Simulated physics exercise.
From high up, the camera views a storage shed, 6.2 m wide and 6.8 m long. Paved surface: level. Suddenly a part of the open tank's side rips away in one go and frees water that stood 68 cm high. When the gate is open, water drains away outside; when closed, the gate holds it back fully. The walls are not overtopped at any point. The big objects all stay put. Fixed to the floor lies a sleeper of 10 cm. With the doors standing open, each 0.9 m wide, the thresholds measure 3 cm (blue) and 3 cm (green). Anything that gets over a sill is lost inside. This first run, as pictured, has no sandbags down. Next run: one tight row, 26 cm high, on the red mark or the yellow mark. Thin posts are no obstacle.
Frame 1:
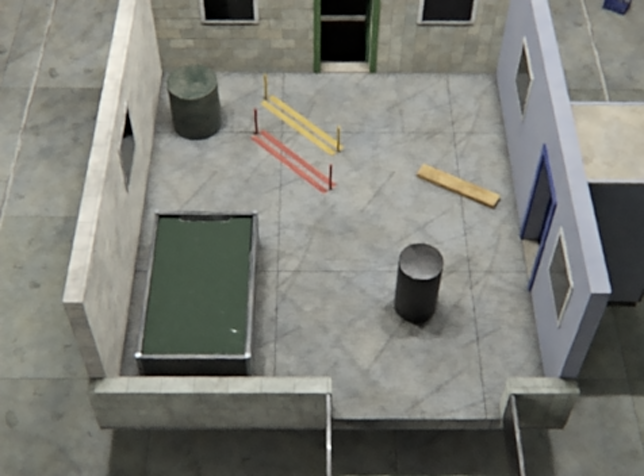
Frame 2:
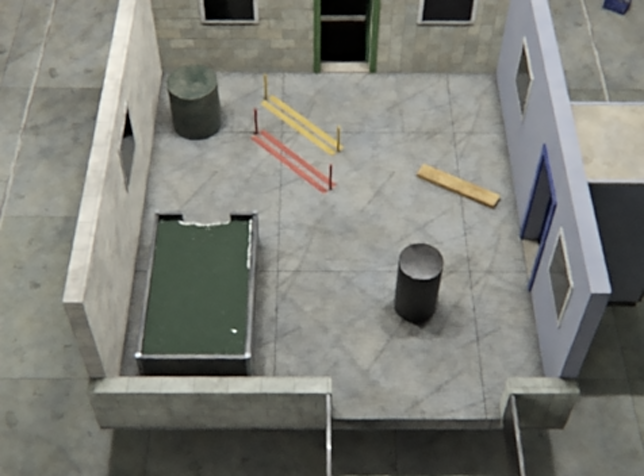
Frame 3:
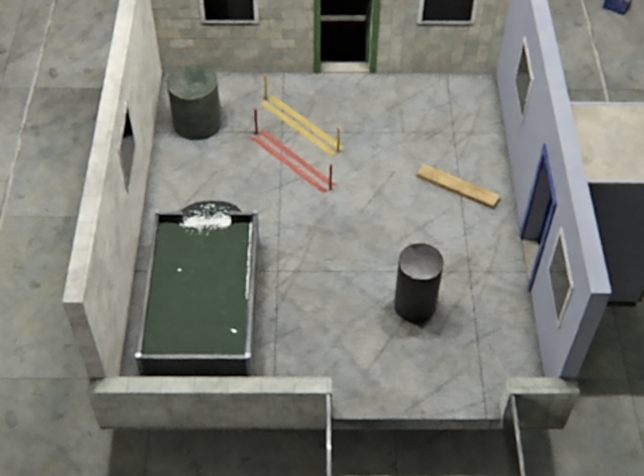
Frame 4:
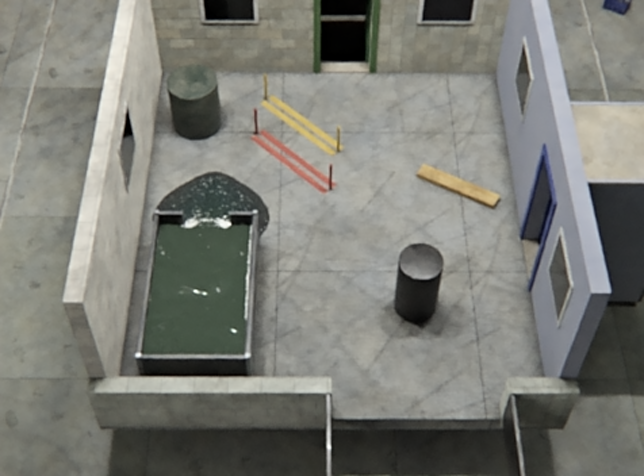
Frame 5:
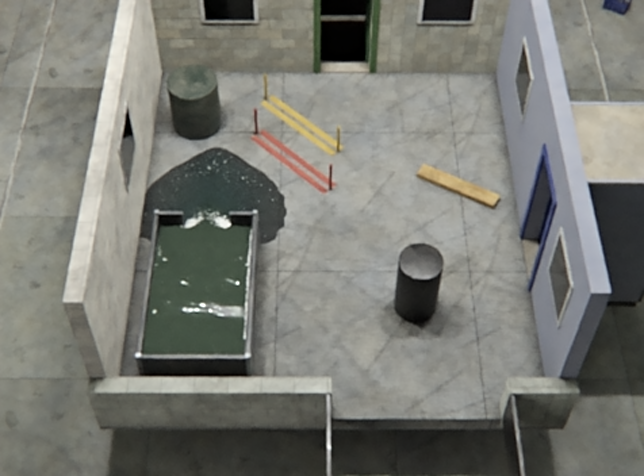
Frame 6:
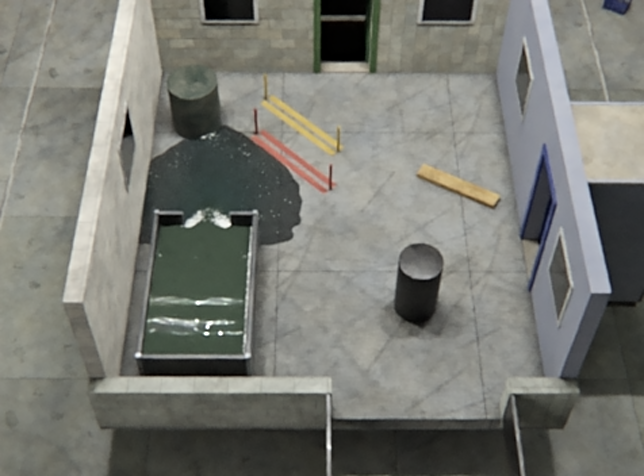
The clip shows a high view of a walled, paved space with an open tank of dark green water, whose far side gives way, letting water pour out and spread in a widening dark pool across the floor towards the back.
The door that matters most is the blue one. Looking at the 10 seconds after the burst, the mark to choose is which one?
Choose the red mark.
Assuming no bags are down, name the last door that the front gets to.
That would be the blue door.
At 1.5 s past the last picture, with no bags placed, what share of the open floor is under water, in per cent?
Near 35 per cent of the floor.
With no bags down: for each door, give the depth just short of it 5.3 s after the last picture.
Reading (cm) - blue: 4; green: 8.
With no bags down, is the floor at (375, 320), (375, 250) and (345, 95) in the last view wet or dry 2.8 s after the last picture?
Spot 1: Unwetted; spot 2: Unwetted; spot 3: Submerged.
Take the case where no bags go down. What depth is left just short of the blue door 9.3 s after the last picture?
Some 2.5 cm.
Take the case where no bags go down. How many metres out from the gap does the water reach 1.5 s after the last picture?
About 4.6 metres out.
Then, 0.7 s after the last picture water covers 25 % of the floor and is deepest (34 cm) near (208, 233) in the run without bags; in at the blue door, 0 L with no bags, 0 L with the row on red, 0 L on yellow.
Then, 1.5 s after the last picture water covers 35 % of the floor and is deepest (32 cm) near (162, 79) in the run without bags; in at the blue door, 0 L with no bags, 0 L with the row on red, 0 L on yellow.
Then, 2.8 s after the last picture water covers 40 % of the floor and is deepest (24 cm) near (182, 79) in the run without bags; in at the blue door, 0 L with no bags, 0 L with the row on red, 0 L on yellow.
Then, 5.3 s after the last picture water covers 55 % of the floor and is deepest (18 cm) near (489, 93) in the run without bags; in at the blue door, 0 L with no bags, 0 L with the row on red, 0 L on yellow.
Then, 9.3 s after the last picture water covers 80 % of the floor and is deepest (14 cm) near (496, 144) in the run without bags; in at the blue door, 1 L with no bags, 1 L with the row on red, 54 L on yellow.
